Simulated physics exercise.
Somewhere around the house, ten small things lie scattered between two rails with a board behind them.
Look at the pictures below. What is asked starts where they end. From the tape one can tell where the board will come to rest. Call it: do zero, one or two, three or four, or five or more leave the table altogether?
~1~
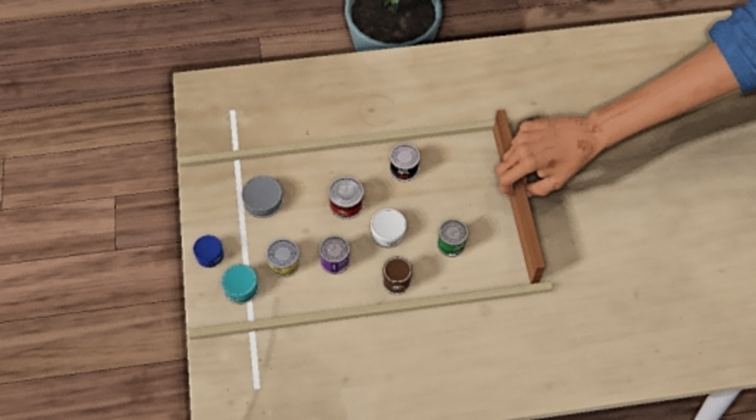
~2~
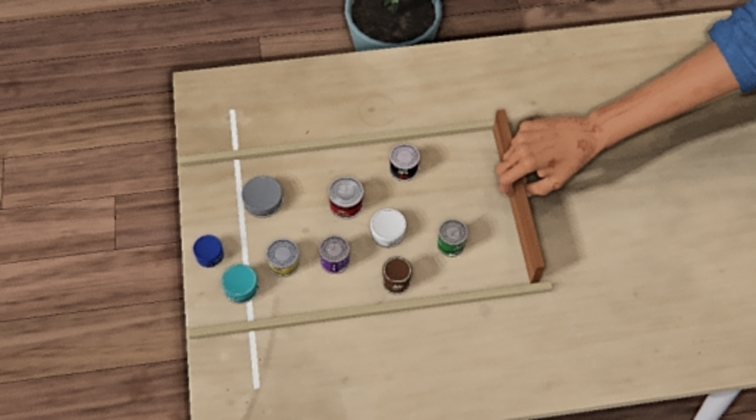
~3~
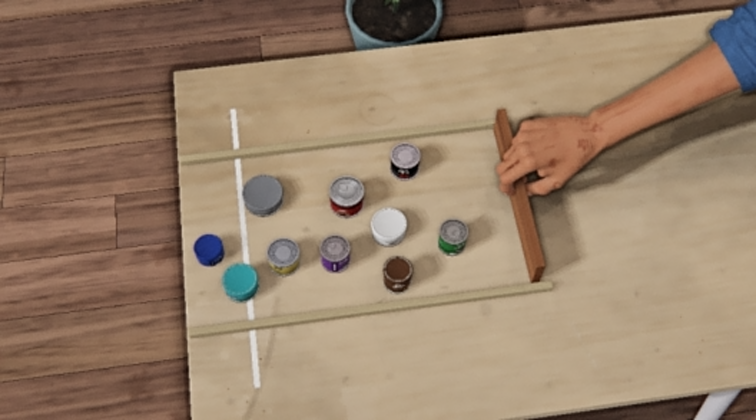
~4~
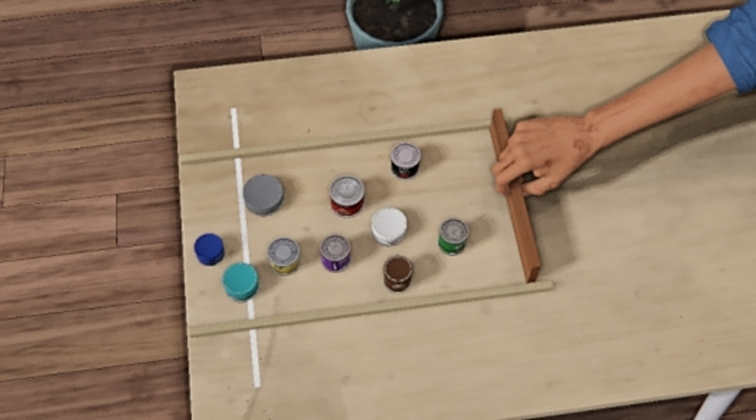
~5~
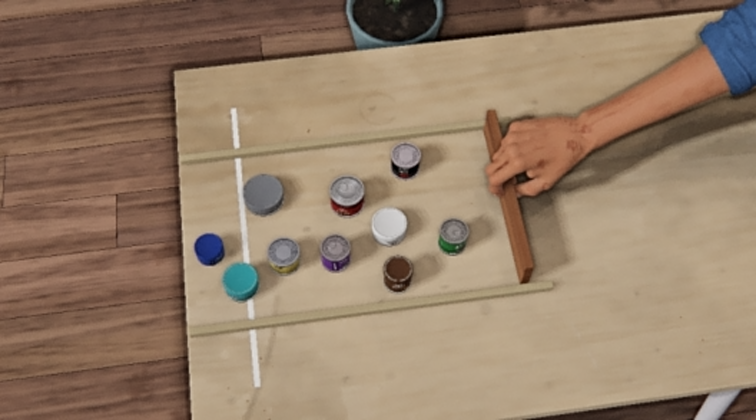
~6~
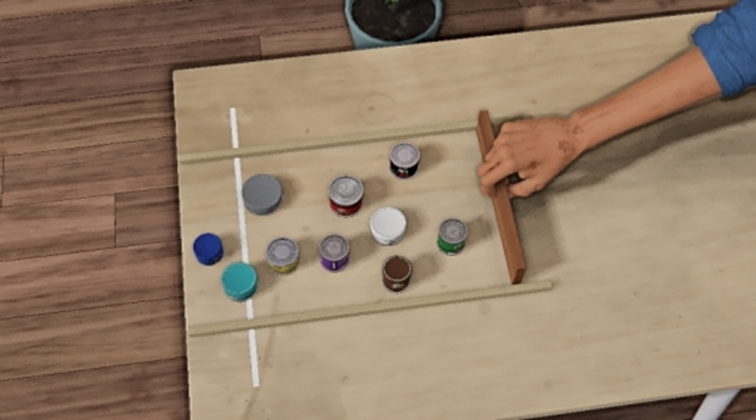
One or two.
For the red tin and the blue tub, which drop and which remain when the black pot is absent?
Well, the red tin is still there while the blue tub goes off the edge.
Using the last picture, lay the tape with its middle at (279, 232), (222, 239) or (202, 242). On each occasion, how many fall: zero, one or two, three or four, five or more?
Lab note - count per position: No fall at all; three or four; five or more.
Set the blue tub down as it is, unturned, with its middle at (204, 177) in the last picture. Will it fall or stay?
From that start, the object then is safe.
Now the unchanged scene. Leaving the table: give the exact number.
The count is 1.
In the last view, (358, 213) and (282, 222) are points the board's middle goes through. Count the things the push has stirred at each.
Counts: 6 / 10.
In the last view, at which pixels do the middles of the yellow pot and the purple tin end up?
Yellow pot: About (193, 239); purple tin: About (204, 264).
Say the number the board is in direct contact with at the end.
5 of them.
A little later, none off yet; blue tub at rest near (208, 249); turquoise tin at rest near (240, 282); grey pot at rest near (262, 195).
Next, none off yet; blue tub shifted a little near (198, 247); turquoise tin moving near (232, 287); grey pot shifted a little near (239, 193).
When it is over, the number that fall off is one or two; down, blue tub.
